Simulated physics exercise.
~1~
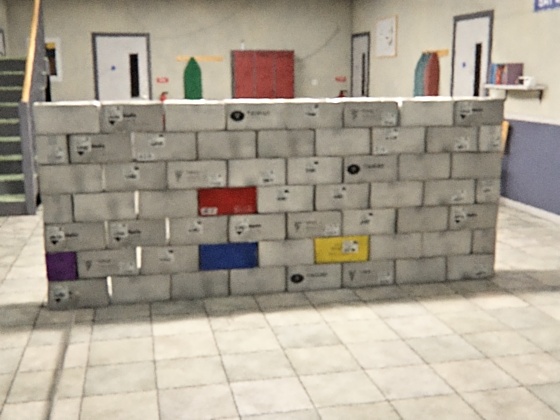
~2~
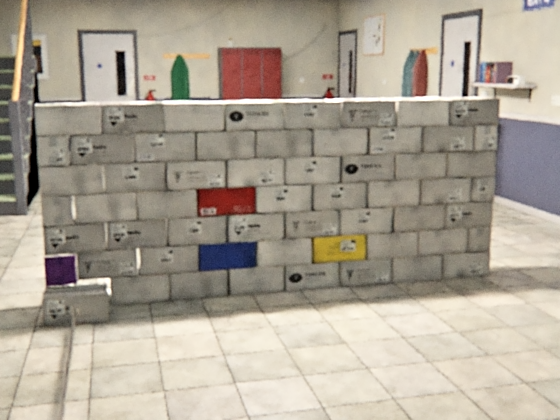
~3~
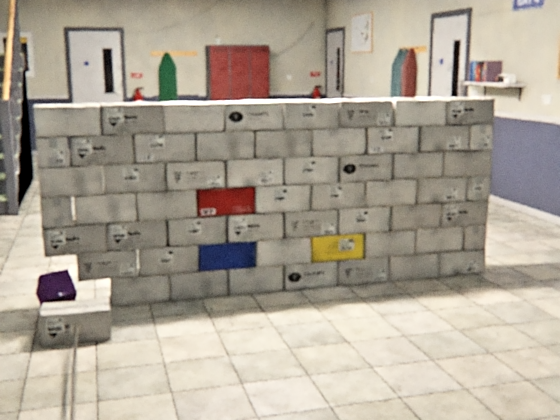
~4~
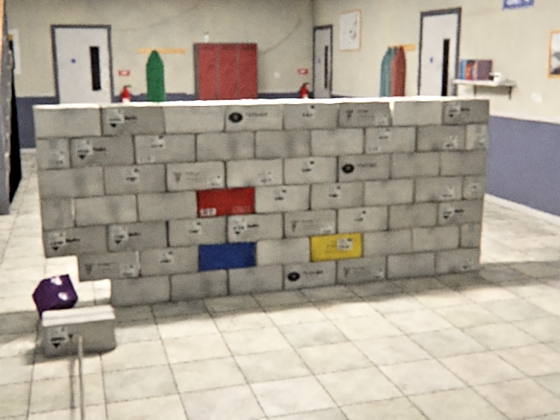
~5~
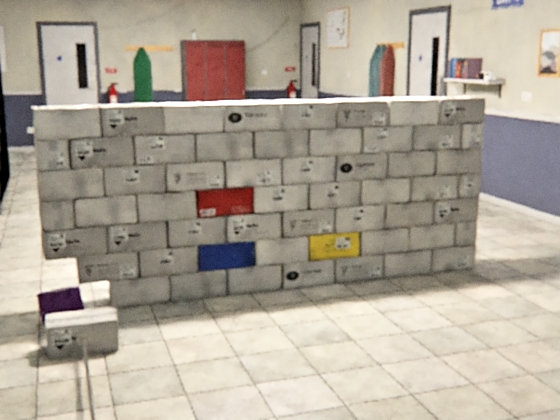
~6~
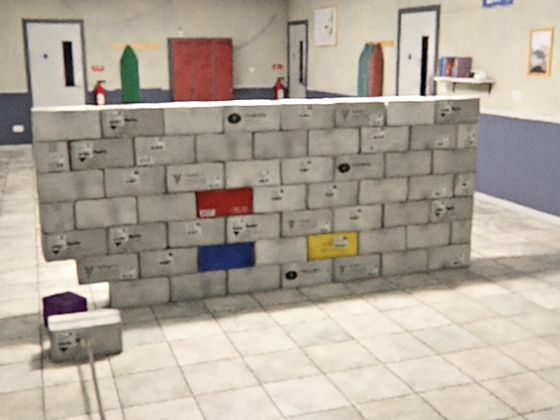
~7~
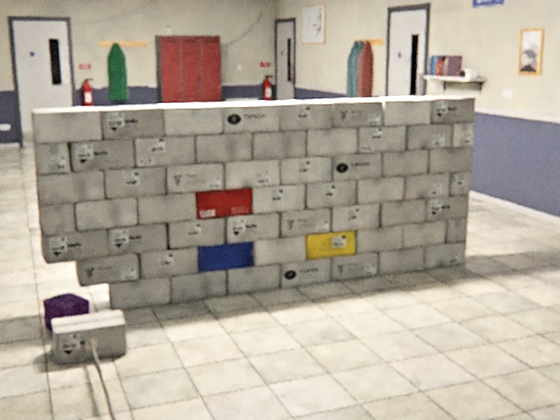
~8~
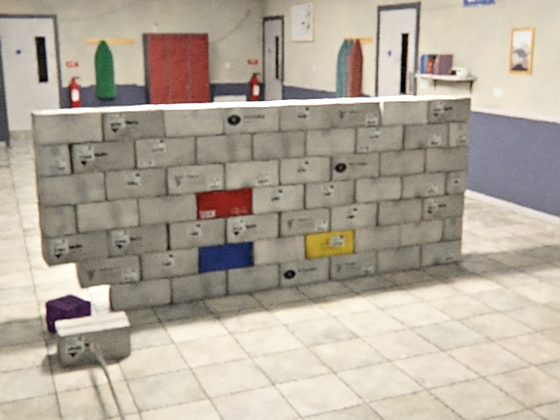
A thin rod drew a grey block out from the bottom left corner of a free-standing wall of grey blocks, and the purple one above it tipped and dropped to the floor behind the pulled block, while the rest of the wall stayed standing.
